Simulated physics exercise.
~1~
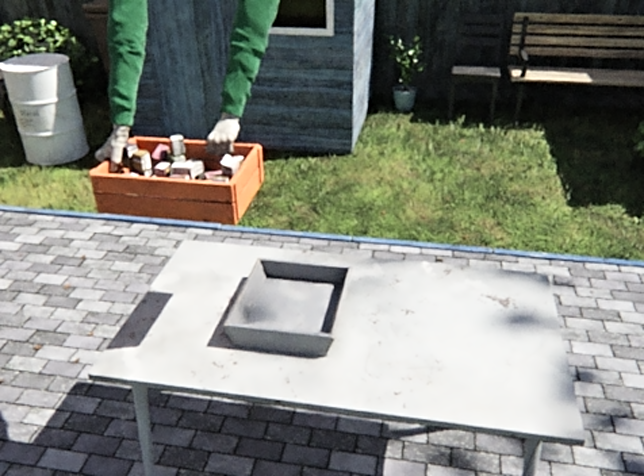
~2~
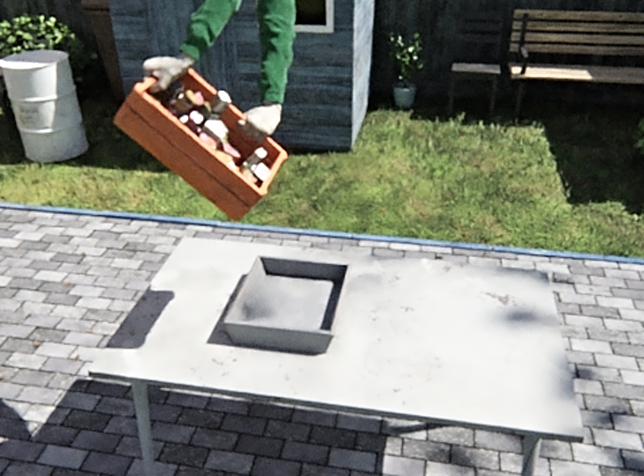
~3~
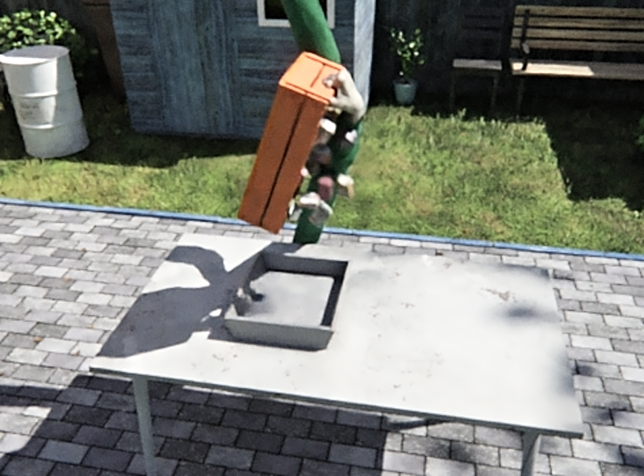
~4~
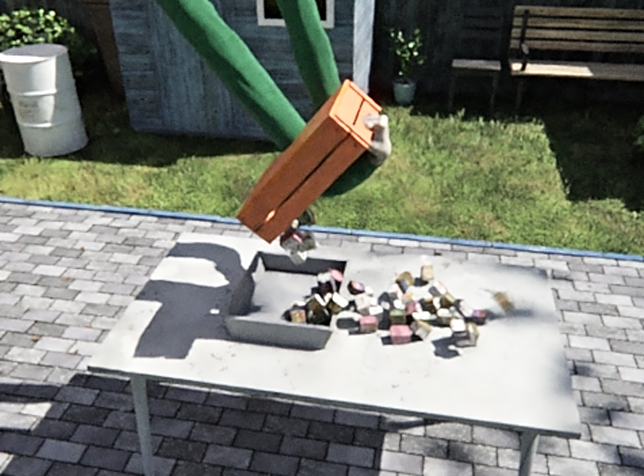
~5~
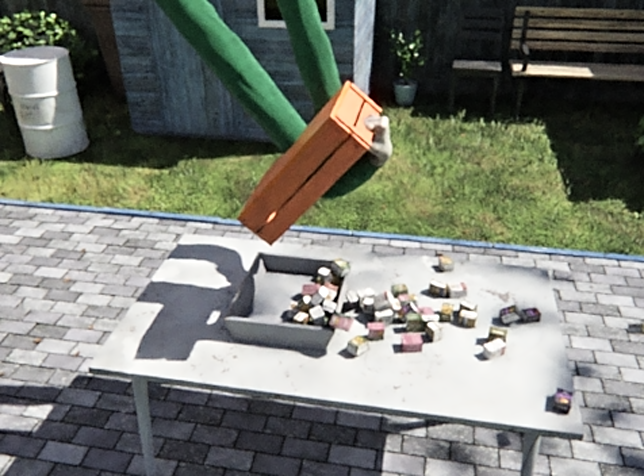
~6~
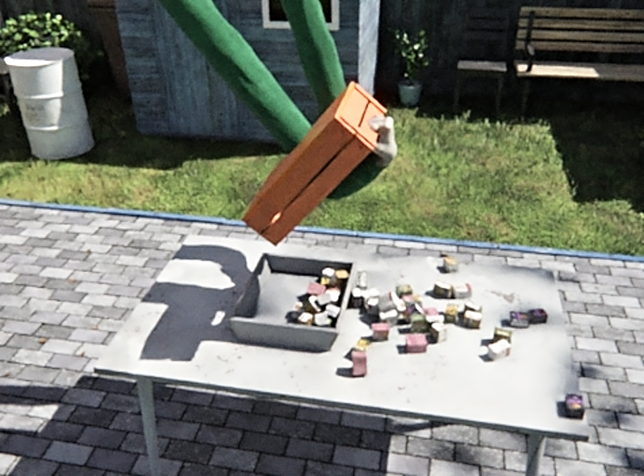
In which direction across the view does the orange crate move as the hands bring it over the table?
The orange crate moves to the right, as the viewer sees it.
